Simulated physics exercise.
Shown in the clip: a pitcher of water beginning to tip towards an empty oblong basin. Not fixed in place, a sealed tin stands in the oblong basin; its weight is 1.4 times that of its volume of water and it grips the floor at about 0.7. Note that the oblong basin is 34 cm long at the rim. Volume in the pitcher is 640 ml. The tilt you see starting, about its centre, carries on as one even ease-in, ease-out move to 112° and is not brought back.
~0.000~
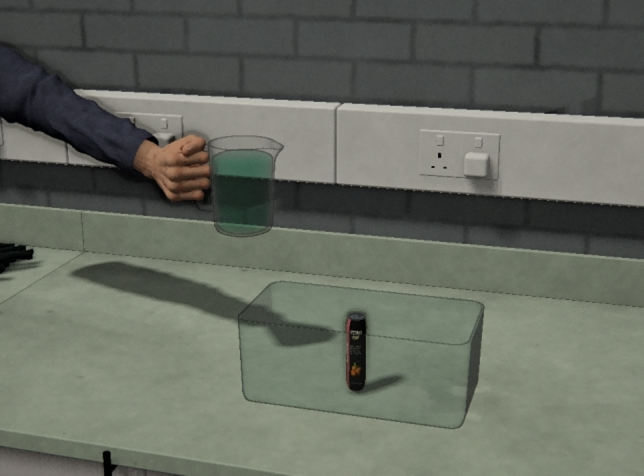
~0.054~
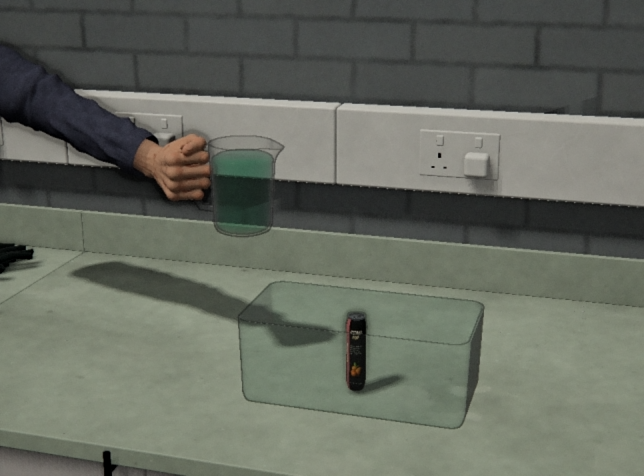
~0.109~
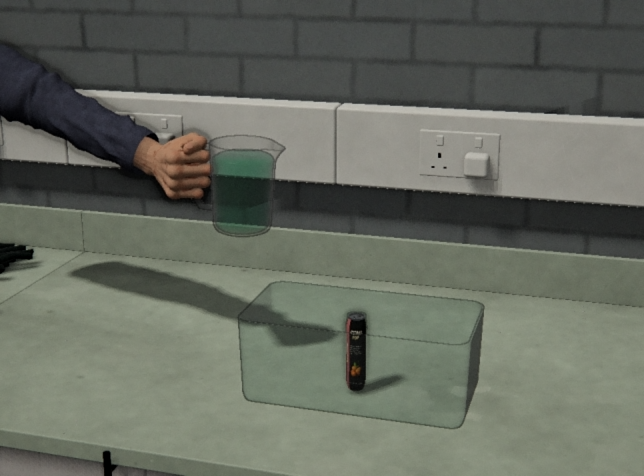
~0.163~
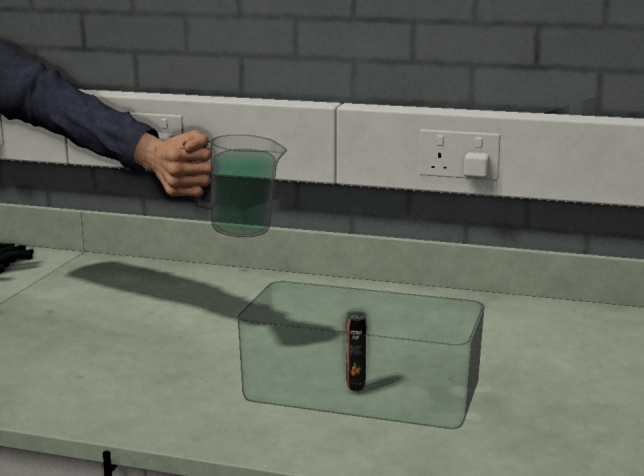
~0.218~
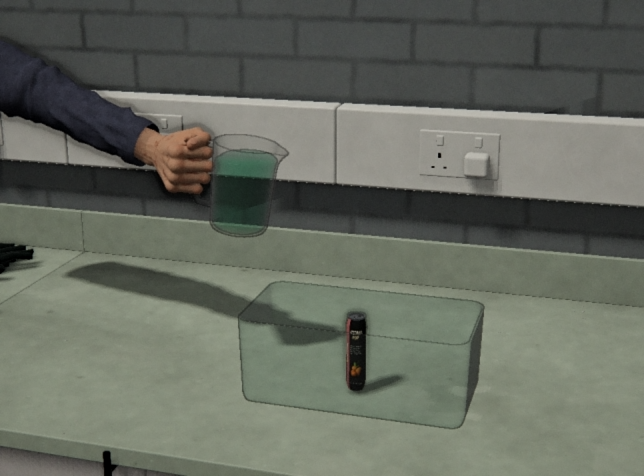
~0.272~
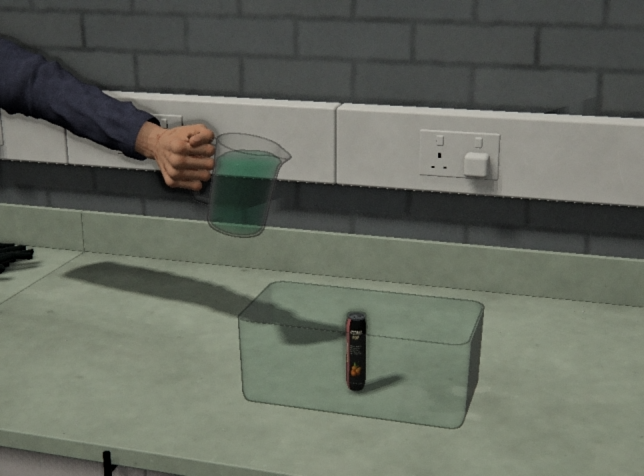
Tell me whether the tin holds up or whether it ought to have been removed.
It tilts over.
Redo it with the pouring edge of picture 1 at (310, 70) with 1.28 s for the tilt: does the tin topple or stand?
Then it remains upright.
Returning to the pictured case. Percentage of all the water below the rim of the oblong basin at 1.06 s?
Around 50 parts in a hundred.
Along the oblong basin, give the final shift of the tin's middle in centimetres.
In the end the tin's centre has shifted about 8.5 centimetres.
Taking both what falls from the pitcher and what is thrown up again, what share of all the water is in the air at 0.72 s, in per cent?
Near 16 per cent at that time.
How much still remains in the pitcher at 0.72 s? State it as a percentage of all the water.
I reckon about 82 in a hundred is still held.
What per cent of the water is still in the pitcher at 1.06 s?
I'd estimate some 26 per cent.
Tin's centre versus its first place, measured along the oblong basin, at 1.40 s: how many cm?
Close to 9 cm.
After 0.72 s the tilt is 67° and 81 per cent is still to pour; the tin stands where it began.
After 1.06 s the tilt is 104° and 26 per cent is still to pour; the tin leans 18°.
After 1.40 s the tilt is 112° and 1 per cent is still to pour; the tin lies on its side.
After 1.78 s the tilt is 112° and 0 per cent is still to pour; the tin lies on its side.
In the end the tin lies on its side.
